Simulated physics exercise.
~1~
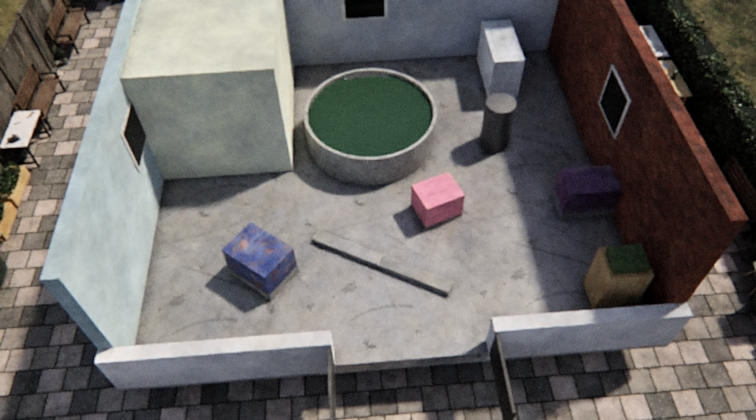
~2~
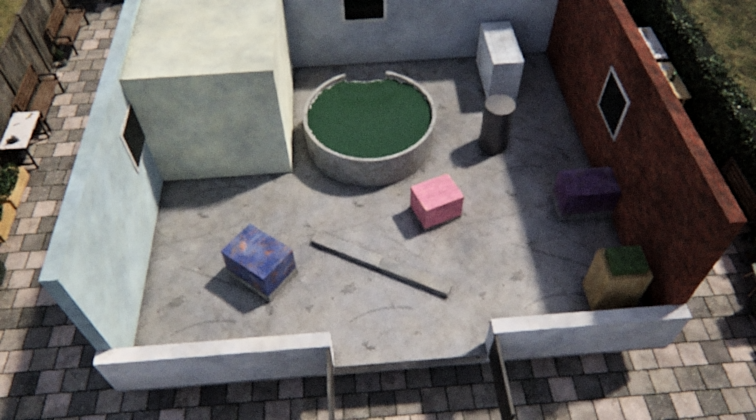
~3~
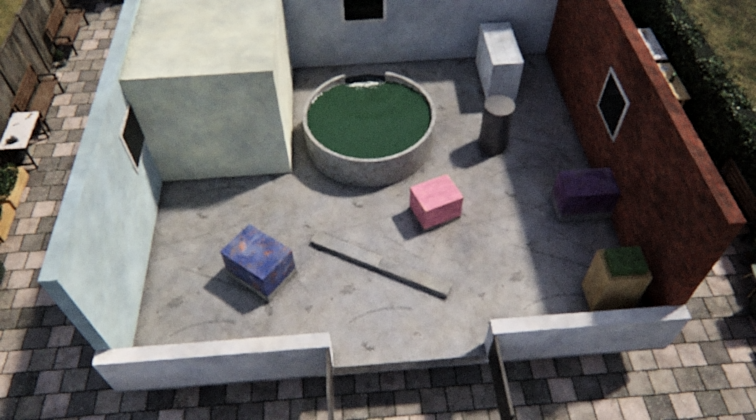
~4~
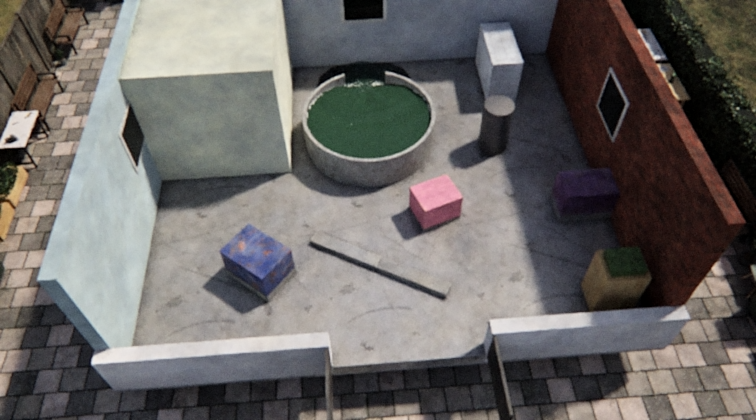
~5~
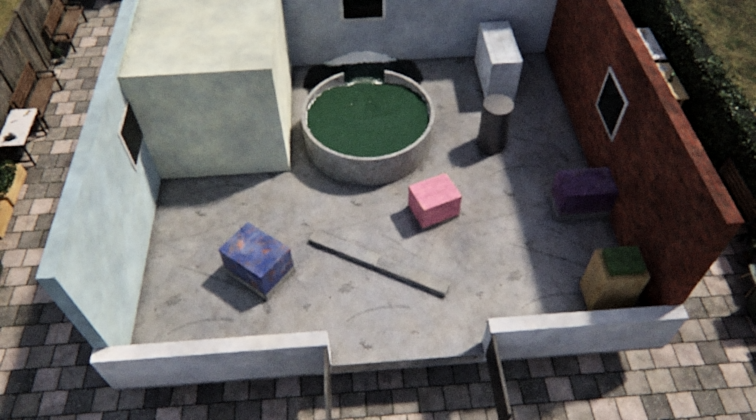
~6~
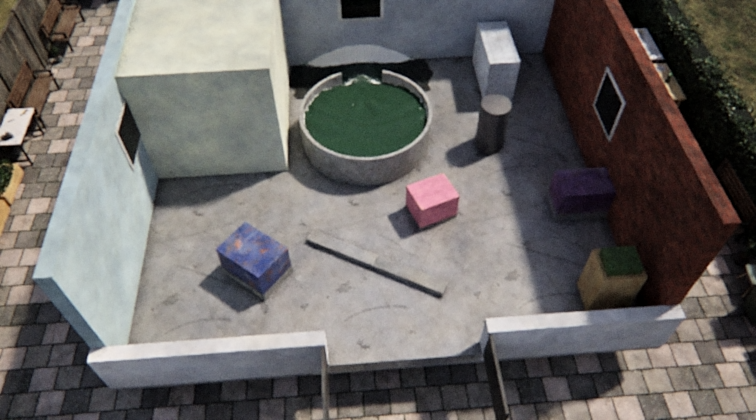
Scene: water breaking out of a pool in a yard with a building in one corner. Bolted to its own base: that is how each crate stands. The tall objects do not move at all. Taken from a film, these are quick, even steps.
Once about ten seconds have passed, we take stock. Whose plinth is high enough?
The purple crate will be missed by the water; the blue crate will be missed by the water; the pink crate will be caught by the water.
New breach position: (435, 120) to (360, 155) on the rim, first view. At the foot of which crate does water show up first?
It's the pink crate.
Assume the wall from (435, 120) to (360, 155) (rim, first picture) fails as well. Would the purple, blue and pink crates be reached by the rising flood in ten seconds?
Then the purple crate gets flooded, the blue crate is untouched and the pink crate gets flooded.
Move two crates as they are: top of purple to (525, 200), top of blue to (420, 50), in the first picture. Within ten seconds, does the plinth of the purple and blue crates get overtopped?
Result: Purple one avoids the flood; blue one is overtopped.
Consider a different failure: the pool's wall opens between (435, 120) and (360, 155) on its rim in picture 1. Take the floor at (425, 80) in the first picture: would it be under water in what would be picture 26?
Check at the point: Never reached.
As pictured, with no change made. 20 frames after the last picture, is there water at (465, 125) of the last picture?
I'd expect that place to be drenched.
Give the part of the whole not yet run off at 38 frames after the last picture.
Roughly 100 parts in a hundred.
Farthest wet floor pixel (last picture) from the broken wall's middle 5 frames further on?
About (484, 59).
A moment on, water covers 10 % of the floor; the purple crate not reached, the blue crate not reached, the pink crate not reached.
Next, water covers 15 % of the floor; the purple crate not reached, the blue crate not reached, the pink crate not reached.
Then, water covers 35 % of the floor; the purple crate not reached, the blue crate water round its plinth, the pink crate water round its plinth.
Later, water covers 60 % of the floor; the purple crate water round its plinth, the blue crate water round its plinth, the pink crate water round its plinth.
In the end, water covers 85 % of the floor; the purple crate stayed above the water, the blue crate stayed above the water, the pink crate was topped.
